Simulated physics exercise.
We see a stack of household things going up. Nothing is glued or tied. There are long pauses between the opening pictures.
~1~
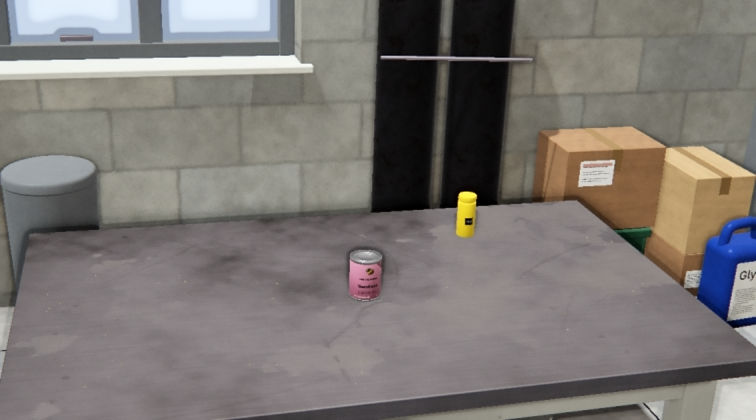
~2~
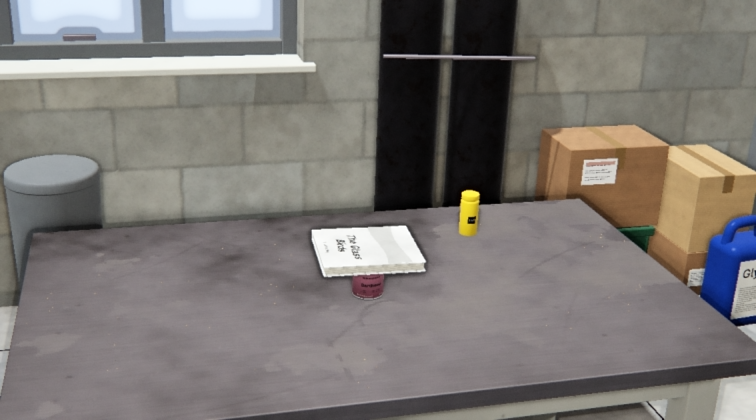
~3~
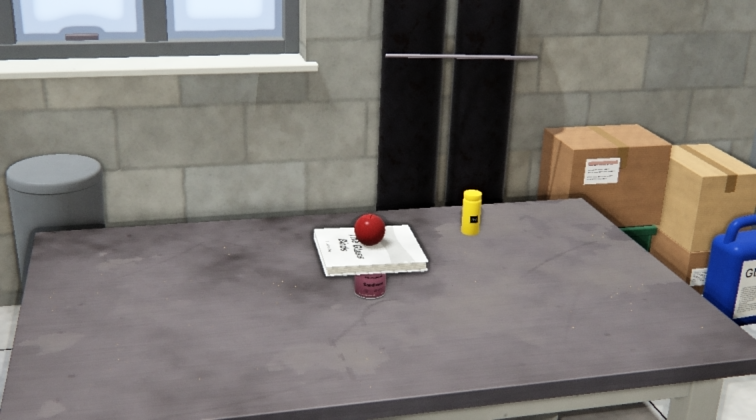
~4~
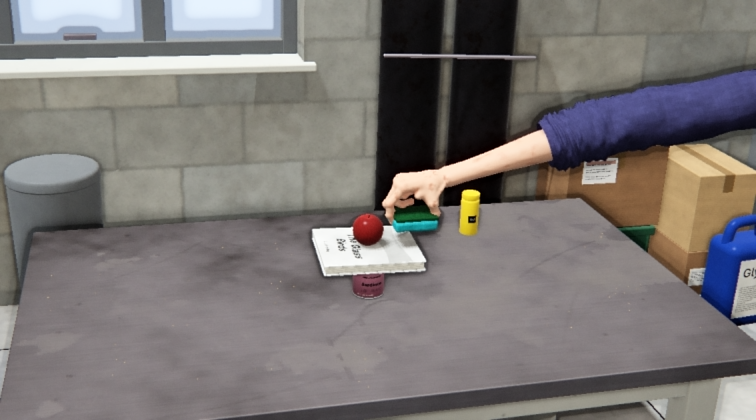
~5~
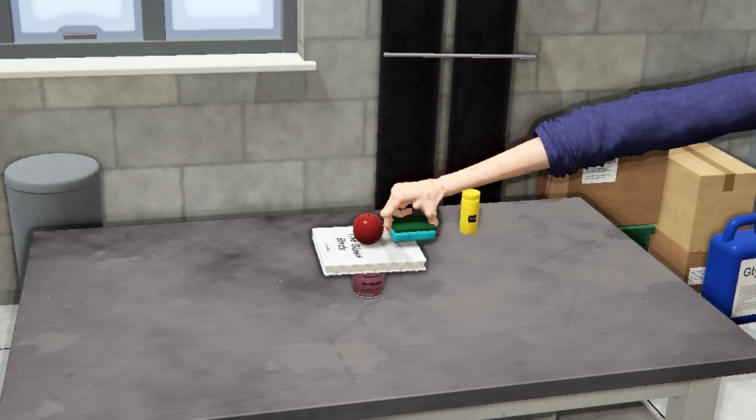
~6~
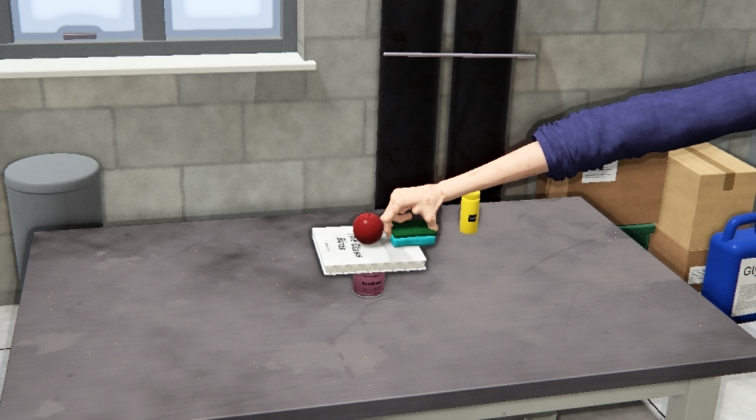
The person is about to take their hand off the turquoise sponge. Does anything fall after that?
Outcome: The pile holds.
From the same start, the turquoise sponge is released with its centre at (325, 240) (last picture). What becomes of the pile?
Then it holds.
Then, 0.90 s on from there, no change.
Then, 2.00 s on from there, turquoise sponge resting near (410, 234).
In the end, all 5 unmoved. At the end, from the last picture's camera, turquoise sponge near (410, 234). The pile keeps its balance.
